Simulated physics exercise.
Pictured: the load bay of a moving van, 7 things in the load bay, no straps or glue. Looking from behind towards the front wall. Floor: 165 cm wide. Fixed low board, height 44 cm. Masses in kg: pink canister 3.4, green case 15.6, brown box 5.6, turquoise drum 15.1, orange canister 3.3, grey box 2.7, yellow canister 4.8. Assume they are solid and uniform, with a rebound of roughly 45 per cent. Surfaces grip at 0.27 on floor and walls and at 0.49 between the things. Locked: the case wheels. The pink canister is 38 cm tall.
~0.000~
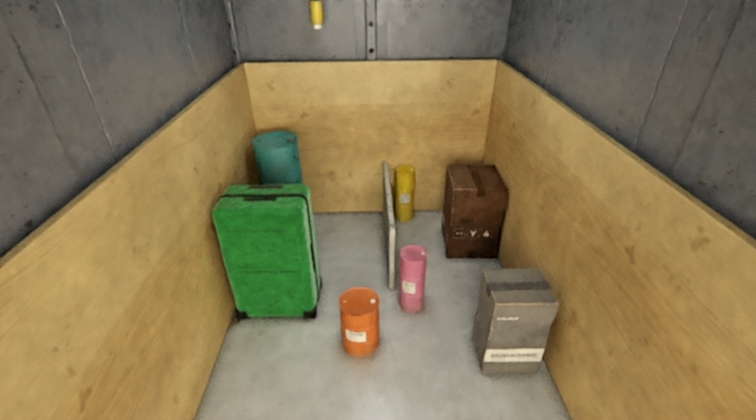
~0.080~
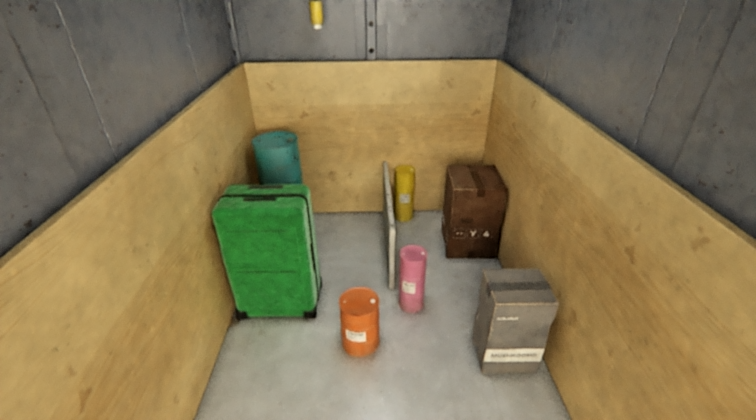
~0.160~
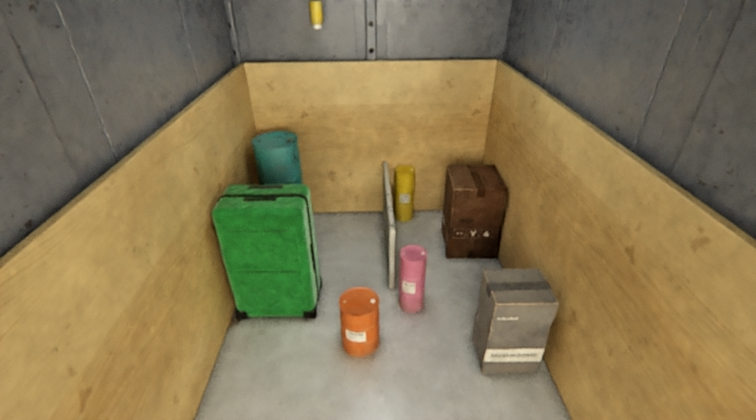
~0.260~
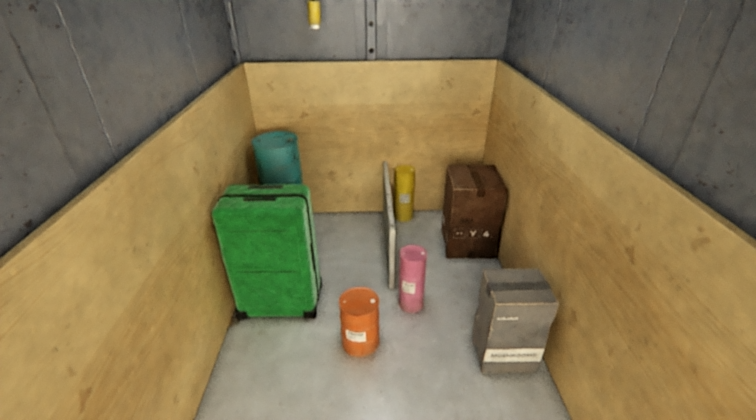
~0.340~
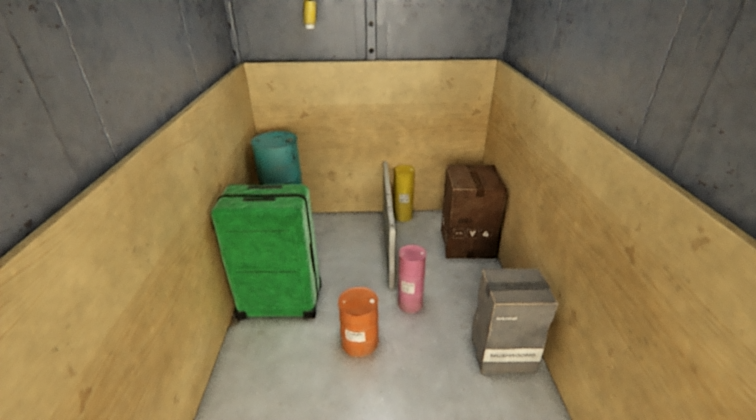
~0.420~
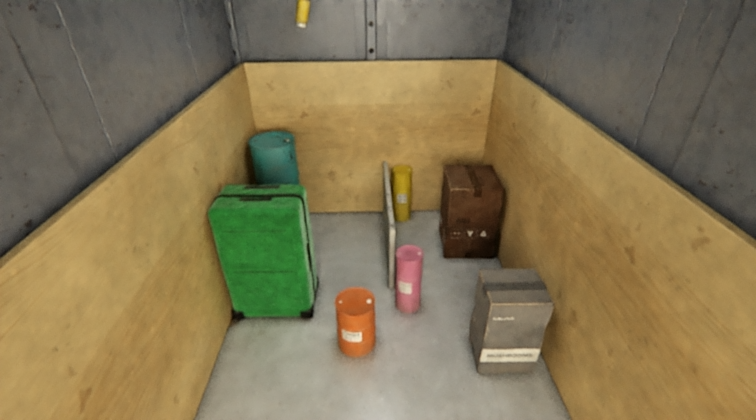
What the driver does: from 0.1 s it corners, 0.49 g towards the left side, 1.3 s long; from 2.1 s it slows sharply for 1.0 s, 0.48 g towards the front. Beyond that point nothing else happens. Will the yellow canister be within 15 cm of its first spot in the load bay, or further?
The yellow canister remains where it was by the end.
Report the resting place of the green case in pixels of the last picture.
Rest position, about (286, 203) px.
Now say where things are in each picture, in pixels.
In the first picture, steady run; yellow canister (404, 194); pink canister (412, 280).
In the second picture, steady run; brown box (471, 212).
In the third picture, load feels 0.12 g left; orange canister (360, 322); grey box (510, 321).
In the fourth picture, load feels 0.31 g left; pink canister (412, 280); green case (273, 253).
In the fifth picture, load feels 0.47 g left; brown box (470, 212).
In the sixth picture, load feels 0.49 g left; yellow canister (402, 194) 2 cm from its spot; orange canister (356, 322) 2 cm from its spot.
By 0.72 s, load feels 0.49 g left; yellow canister 5 cm from its spot near (397, 194); pink canister 20 cm from its spot; grey box 20 cm from its spot.
By 1.32 s, load feels 0.16 g left; yellow canister 5 cm from its spot near (397, 194); grey box 114 cm from its spot; orange canister 63 cm from its spot.
By 2.72 s, load feels 0.48 g forwards; yellow canister 5 cm from its spot near (397, 193); pink canister 53 cm from its spot; orange canister 63 cm from its spot.
By 3.02 s, load feels 0.15 g forwards; yellow canister 5 cm from its spot near (397, 193); pink canister 73 cm from its spot; orange canister 83 cm from its spot.
When it is over (4.4 s), not toppled but over 15 cm from the start, pink canister, green case, brown box, turquoise drum, orange canister and grey box; the last one within 15 cm of the start. In the last view, yellow canister near (397, 193).
